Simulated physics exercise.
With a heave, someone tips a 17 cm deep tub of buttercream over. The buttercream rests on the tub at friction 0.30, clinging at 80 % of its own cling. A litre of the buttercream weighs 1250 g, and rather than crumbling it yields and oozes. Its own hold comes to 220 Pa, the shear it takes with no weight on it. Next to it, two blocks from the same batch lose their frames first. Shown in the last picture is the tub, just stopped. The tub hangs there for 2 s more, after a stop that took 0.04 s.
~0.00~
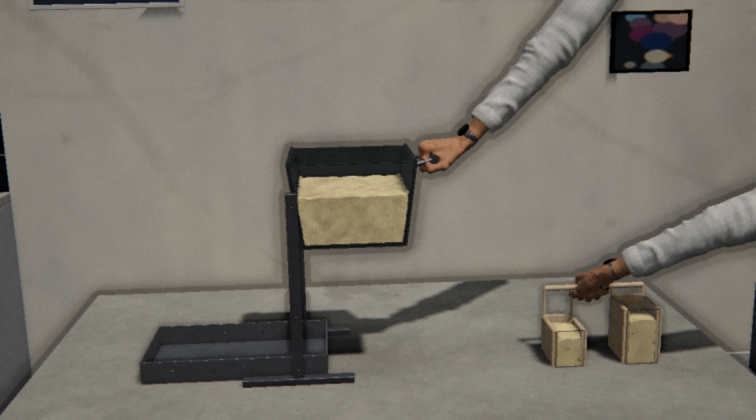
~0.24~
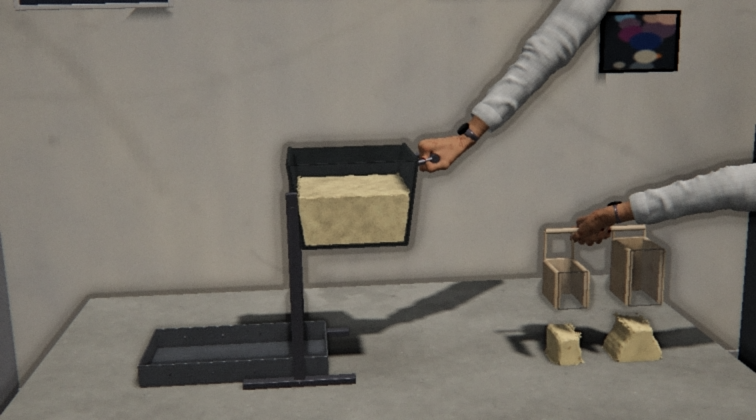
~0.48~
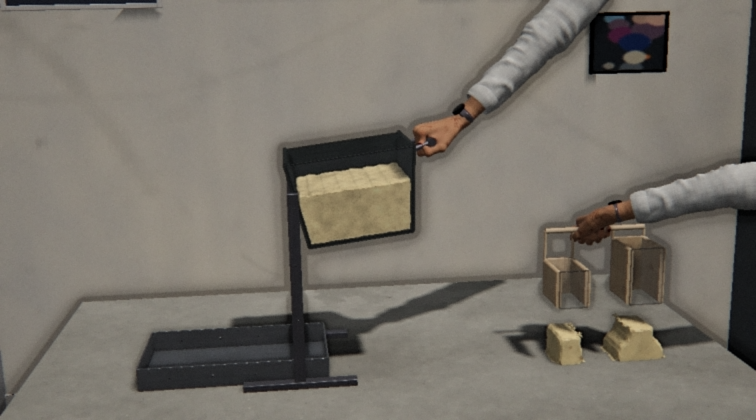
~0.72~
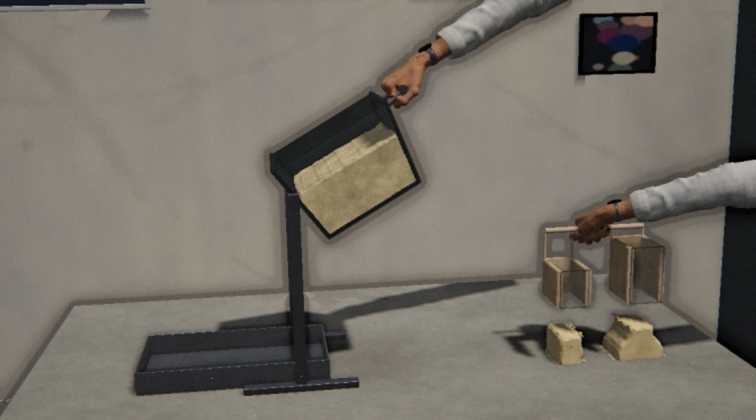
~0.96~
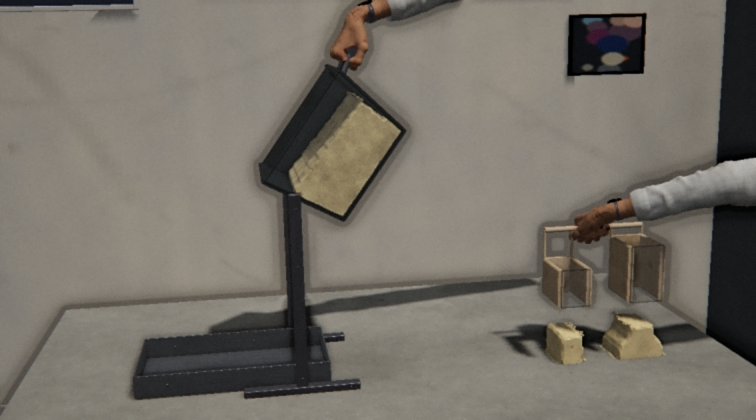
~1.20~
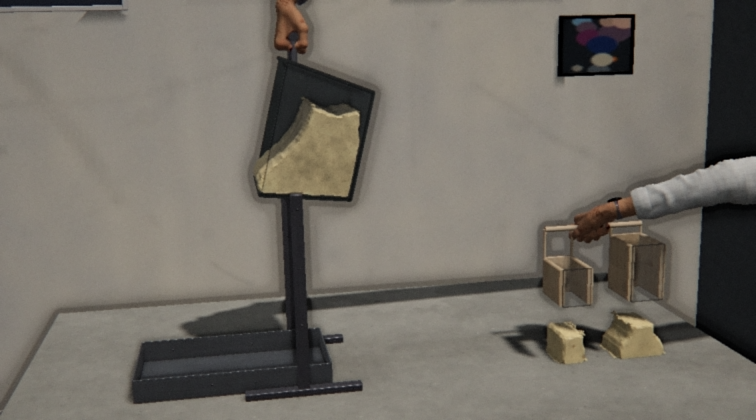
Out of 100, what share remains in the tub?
58 out of 100.
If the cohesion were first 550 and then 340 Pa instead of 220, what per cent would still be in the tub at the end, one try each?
In order: Around 100 % and around 75 %.
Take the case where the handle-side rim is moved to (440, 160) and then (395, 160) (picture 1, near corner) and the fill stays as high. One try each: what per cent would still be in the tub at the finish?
In that order: 45 %, 75 %.
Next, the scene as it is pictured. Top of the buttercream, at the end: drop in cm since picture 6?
The top ends up some 8 cm below its level in the last picture.
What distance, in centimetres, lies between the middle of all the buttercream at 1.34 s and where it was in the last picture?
About 4 cm.
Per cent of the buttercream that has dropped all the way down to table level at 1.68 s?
Down at that time: Approx. 25 %.
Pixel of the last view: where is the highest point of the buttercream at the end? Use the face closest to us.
Somewhere near (313, 152) in the last view.
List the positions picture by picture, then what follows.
The first frame shows handle-side rim at (413, 161), tilt 0 degrees; crest of the buttercream at (301, 197); block heights 6.8 cm, 11 cm (left to right).
The second frame shows handle-side rim at (414, 160), tilt 0 degrees; crest of the buttercream at (302, 197); block heights 6.6 cm, 7.8 cm (left to right).
The third frame shows handle-side rim at (411, 146), tilt 7 degrees; crest of the buttercream at (405, 181); block heights 6.5 cm, 7.6 cm (left to right).
The fourth frame shows handle-side rim at (383, 103), tilt 30 degrees; crest of the buttercream at (395, 138); block heights 6.5 cm, 7.6 cm (left to right).
The fifth frame shows handle-side rim at (337, 72), tilt 54 degrees; crest of the buttercream at (360, 104); block heights 6.5 cm, 7.6 cm (left to right).
The sixth frame shows handle-side rim at (286, 64), tilt 76 degrees; crest of the buttercream at (317, 110); block heights 6.5 cm, 7.6 cm (left to right).
After 1.34 s, the tub is at 76 degrees and holds 87 %.
After 1.51 s, the tub is at 76 degrees and holds 67 %.
After 1.68 s, the tub is at 76 degrees and holds 58 %.
After 1.85 s, the tub is at 76 degrees and holds 58 %.
After 3.20 s, the tub is at 76 degrees and holds 58 %.
